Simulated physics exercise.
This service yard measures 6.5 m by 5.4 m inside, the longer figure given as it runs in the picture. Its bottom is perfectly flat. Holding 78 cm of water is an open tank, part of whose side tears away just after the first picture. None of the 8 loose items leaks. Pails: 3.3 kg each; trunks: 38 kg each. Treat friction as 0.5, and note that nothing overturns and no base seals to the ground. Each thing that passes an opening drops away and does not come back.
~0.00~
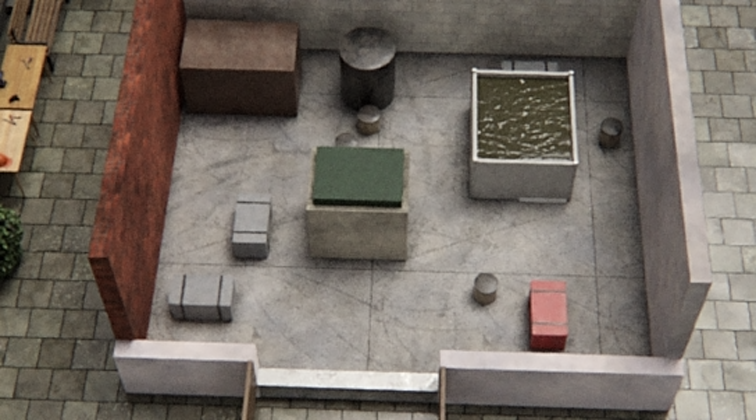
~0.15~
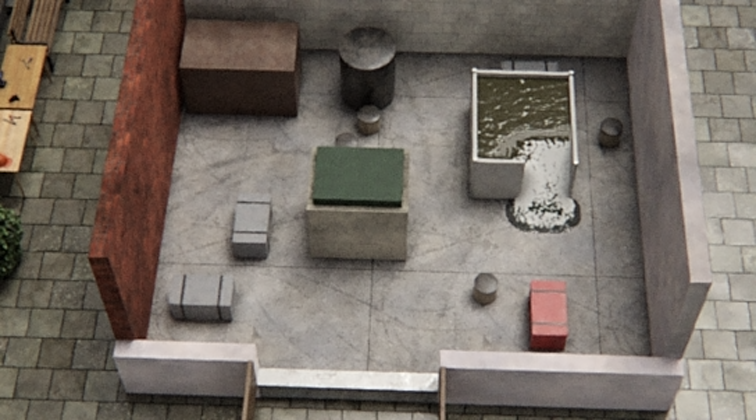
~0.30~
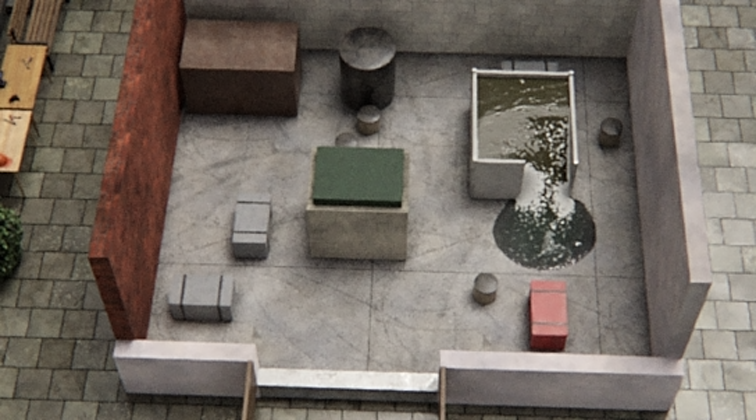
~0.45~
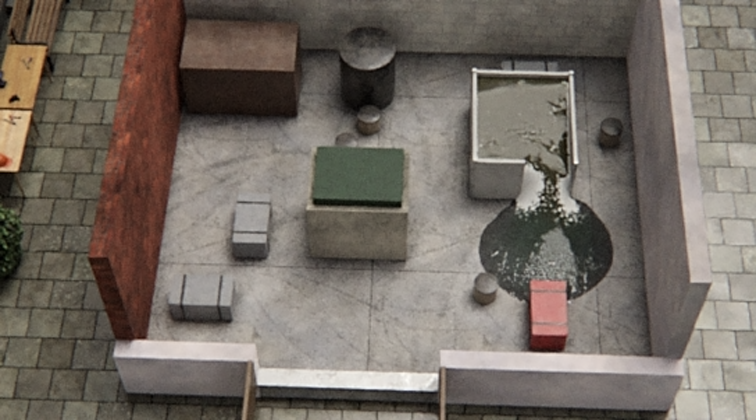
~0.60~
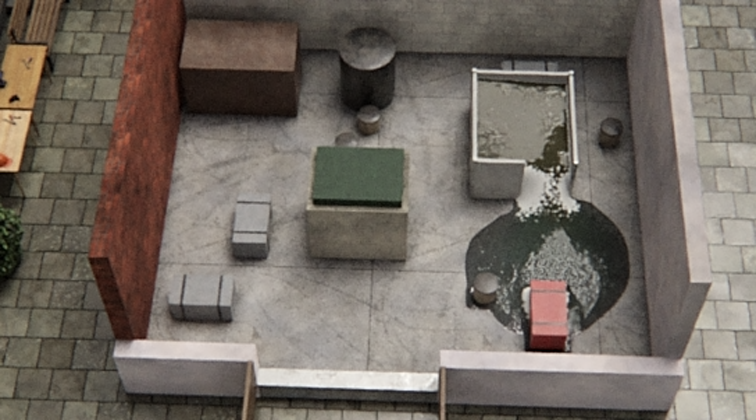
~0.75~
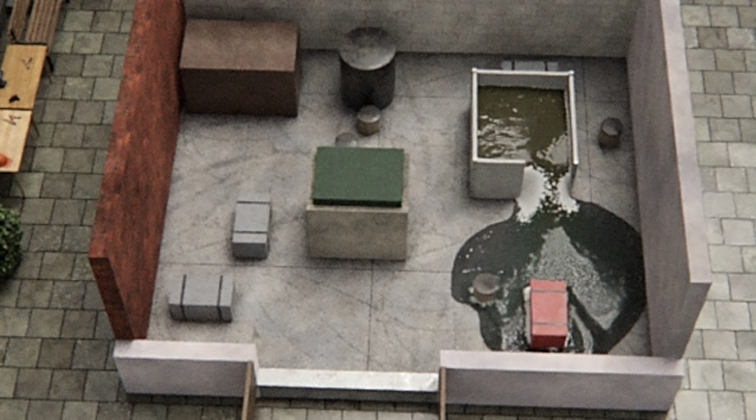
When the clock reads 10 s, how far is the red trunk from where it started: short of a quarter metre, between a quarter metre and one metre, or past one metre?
It's going to be swept far off, I think.
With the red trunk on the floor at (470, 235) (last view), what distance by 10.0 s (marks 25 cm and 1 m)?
As it turns out, it barely budges.
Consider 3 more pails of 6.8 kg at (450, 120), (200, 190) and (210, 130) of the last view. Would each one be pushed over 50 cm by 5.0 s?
Respectively: Smaller, smaller, smaller.
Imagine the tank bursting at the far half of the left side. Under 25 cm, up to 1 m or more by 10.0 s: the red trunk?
Result: The red trunk remains where it was.
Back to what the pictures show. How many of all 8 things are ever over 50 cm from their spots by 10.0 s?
The total is 3.
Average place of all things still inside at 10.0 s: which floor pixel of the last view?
Mean position approx. (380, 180).
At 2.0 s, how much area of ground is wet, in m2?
Close to 11.5 m2, I'd say.
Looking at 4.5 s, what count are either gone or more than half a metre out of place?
The answer is 2.
After 2.0 s the red trunk is near (550, 321), 0.2 m from its start, afloat; 0 of 8 are out; 1 afloat.
After 4.5 s the red trunk is near (366, 303), 2.4 m from its start, aground; 1 of 8 are out; 0 afloat.
After 7.0 s the red trunk is near (357, 299), 2.5 m from its start, aground; 1 of 8 are out; 0 afloat.
After 10.0 s the red trunk is near (357, 299), 2.5 m from its start, aground; 1 of 8 are out; 1 afloat.
